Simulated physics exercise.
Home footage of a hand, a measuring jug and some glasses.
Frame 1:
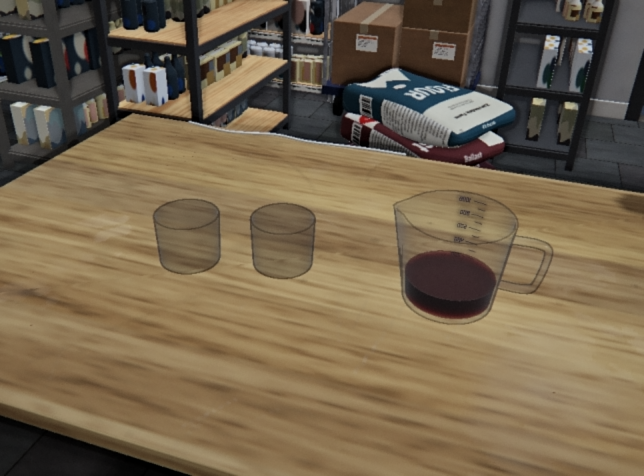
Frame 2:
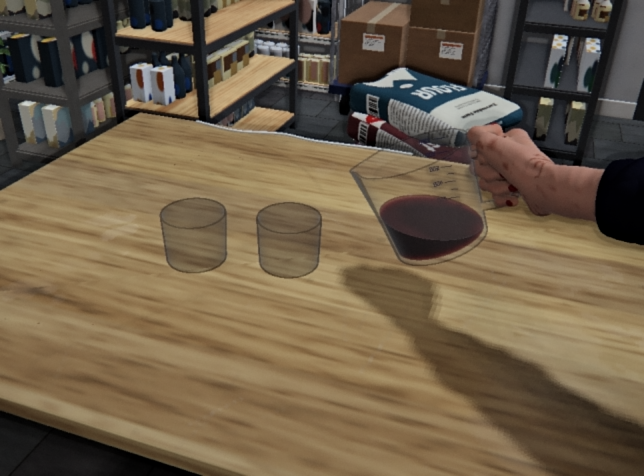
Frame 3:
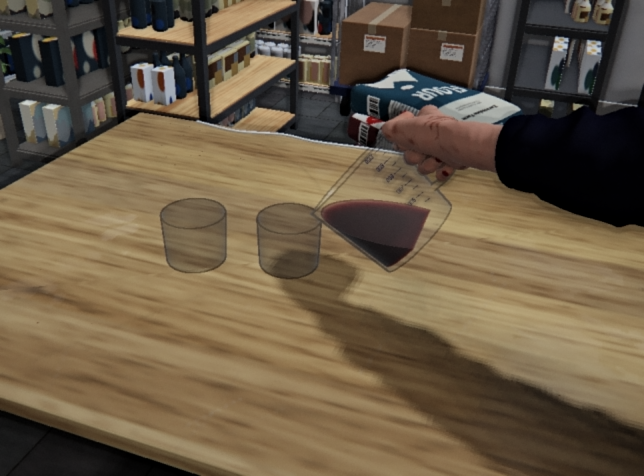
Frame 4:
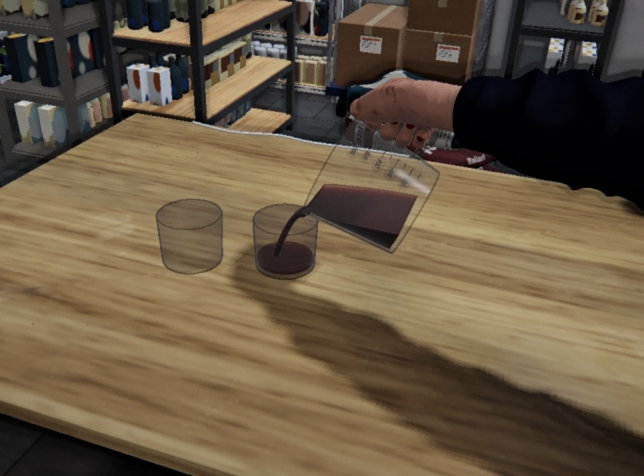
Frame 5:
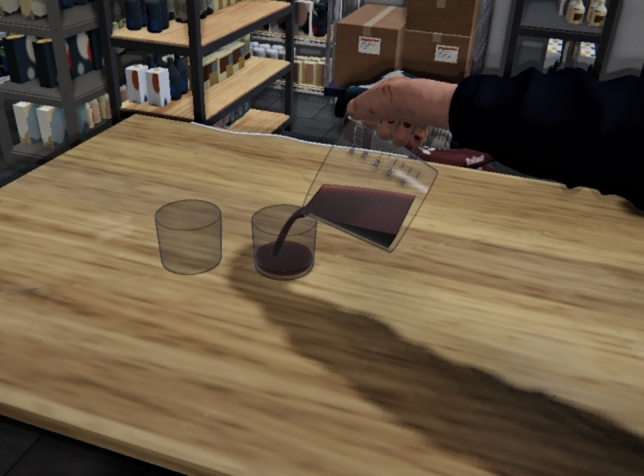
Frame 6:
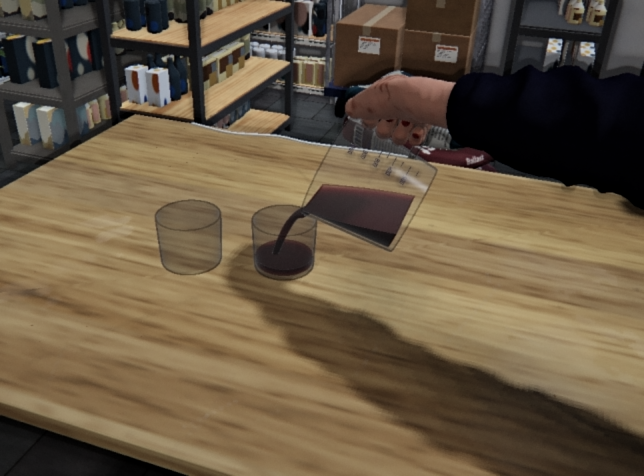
A hand in a dark sleeve lifts a clear measuring jug of dark red liquid from the right of a pale wooden table, carries it left and tilts it. Seen from slightly above, two clear empty glasses stand left of it, with shelves, cardboard boxes and sacks behind. A thin stream then runs into the nearer, right-hand glass, leaving a shallow dark layer, while the view shifts only slightly.
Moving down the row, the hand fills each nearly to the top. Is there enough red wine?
It empties early.
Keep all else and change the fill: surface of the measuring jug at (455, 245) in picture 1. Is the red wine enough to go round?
Looks like it does the job, I'd say.
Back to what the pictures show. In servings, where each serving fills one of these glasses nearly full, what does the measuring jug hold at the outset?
Estimate: Close to 1.0.
Soon after, the first is about half full.
Later, the first is done and the measuring jug has none of its load.
In the end, the measuring jug is empty with one filled and the next at none of a serving.
